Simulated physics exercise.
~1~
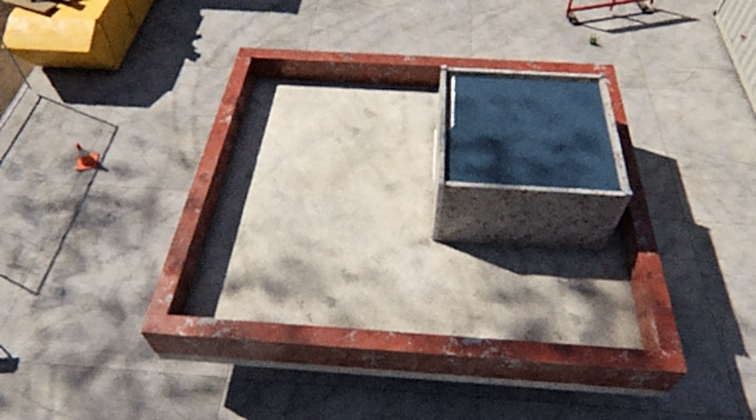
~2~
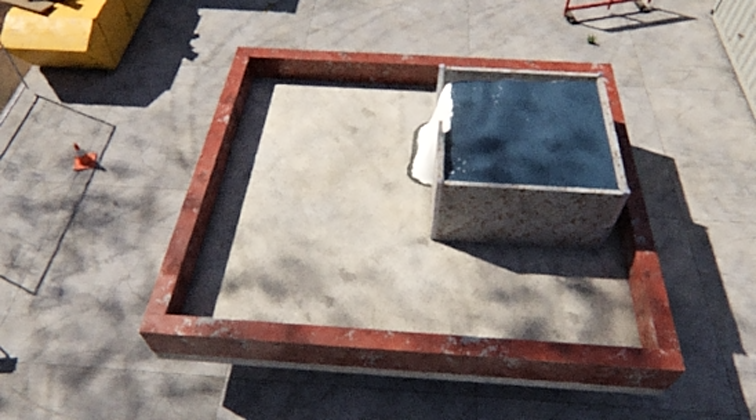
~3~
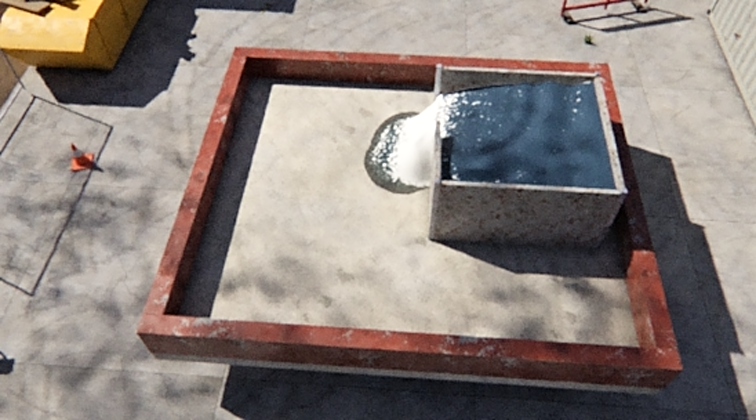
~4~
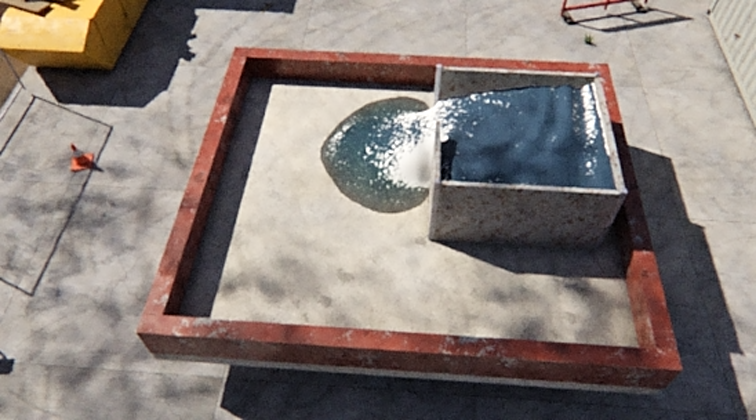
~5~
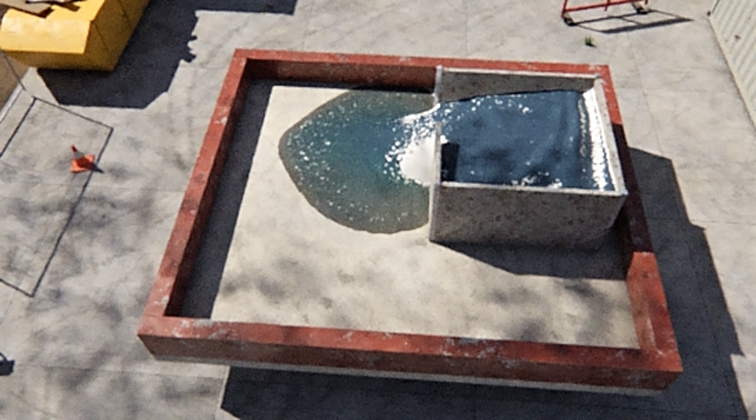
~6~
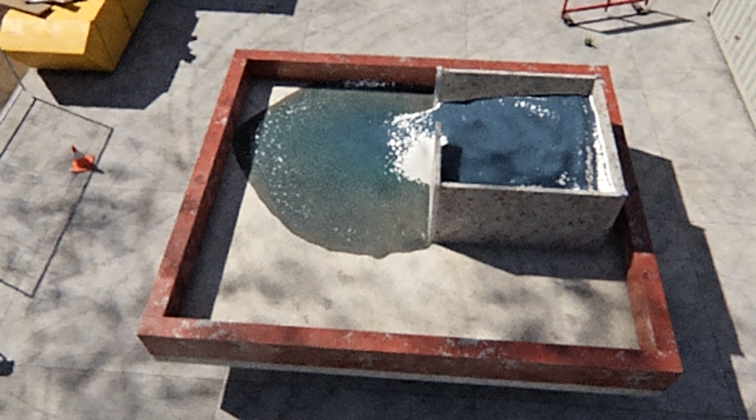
Concrete tank inside a low red wall pouring water from its left side, the pool spreading leftward across the pale pad.
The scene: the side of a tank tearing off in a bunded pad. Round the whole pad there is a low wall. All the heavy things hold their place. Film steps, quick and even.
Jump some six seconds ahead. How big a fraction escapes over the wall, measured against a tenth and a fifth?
Looks like the wall lets out short of a tenth of it.
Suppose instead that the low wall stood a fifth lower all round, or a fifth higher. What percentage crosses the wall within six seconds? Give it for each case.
The first case gives 10%, the second gives 2%.
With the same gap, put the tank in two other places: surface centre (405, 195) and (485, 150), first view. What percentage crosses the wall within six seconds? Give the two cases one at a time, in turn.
10 %, then 4 %.
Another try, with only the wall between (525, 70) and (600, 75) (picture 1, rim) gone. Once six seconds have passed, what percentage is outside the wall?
About 18 %.
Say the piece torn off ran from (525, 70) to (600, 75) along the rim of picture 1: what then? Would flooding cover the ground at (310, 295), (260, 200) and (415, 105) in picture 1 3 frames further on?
Taking them as listed, I'd say unwetted, unwetted and drenched.
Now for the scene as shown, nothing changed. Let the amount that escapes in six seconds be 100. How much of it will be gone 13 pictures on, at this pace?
Estimate: Some 80 %.
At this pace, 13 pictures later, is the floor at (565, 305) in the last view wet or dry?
My answer is high and dry.
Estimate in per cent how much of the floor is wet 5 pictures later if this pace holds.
That should be about 55 %.
A moment on, water covers 45 % of the floor; the low wall has let 0 % over.
Next, water covers 45 % of the floor; the low wall has let 0 % over.
Then, water covers 50 % of the floor; the low wall has let 4 % over.
Later, water covers 75 % of the floor; the low wall has let 5 % over.
In the end, water covers 80 % of the floor; the low wall has let 5 % over.
